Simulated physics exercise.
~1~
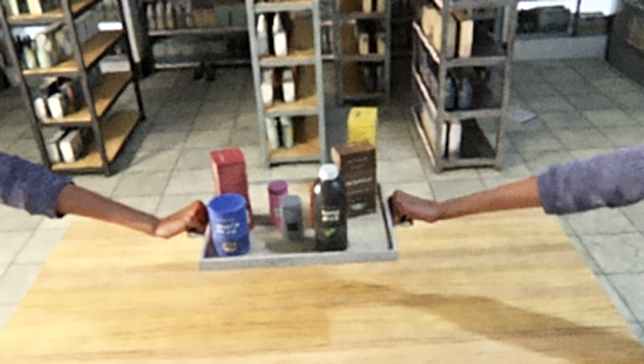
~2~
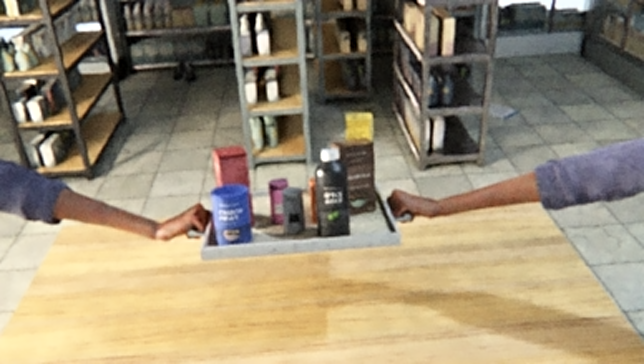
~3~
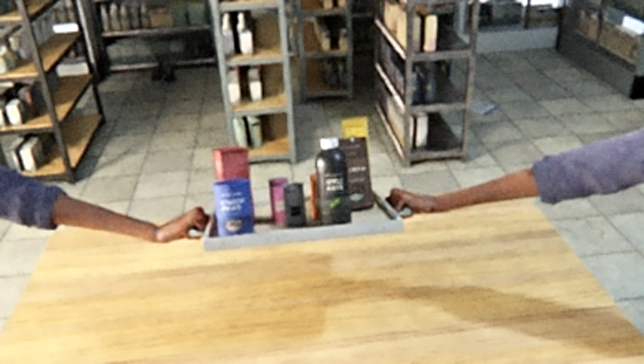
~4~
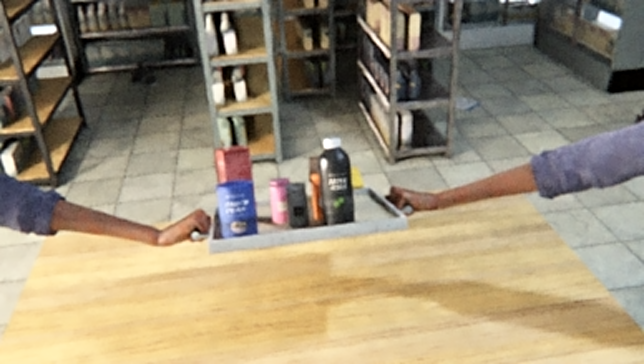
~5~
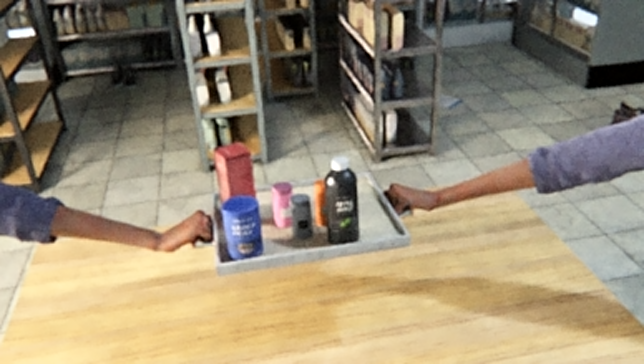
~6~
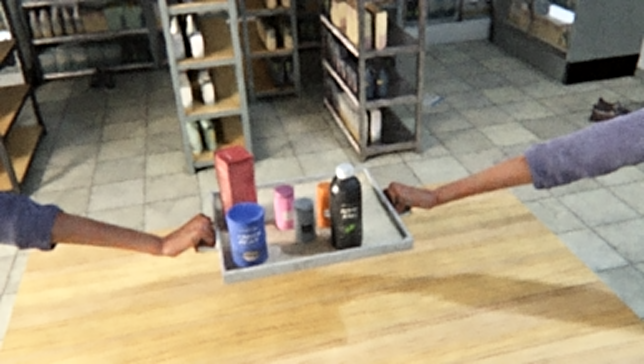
To begin with, two hands hold a grey tray of upright cartons, shakers, a blue tin and a black bottle above a wooden table, with shelves standing behind. The hands tip the tray so its far edge drops, and the items lean away while the view drifts slightly sideways. As the tilt deepens, the yellow carton topples over the far edge and the brown packet falls onto its side. The hands then bring the tray back towards level, and the brown packet is gone from it too. At the end, the red carton, blue tin, black bottle and shakers still stand on the tray.
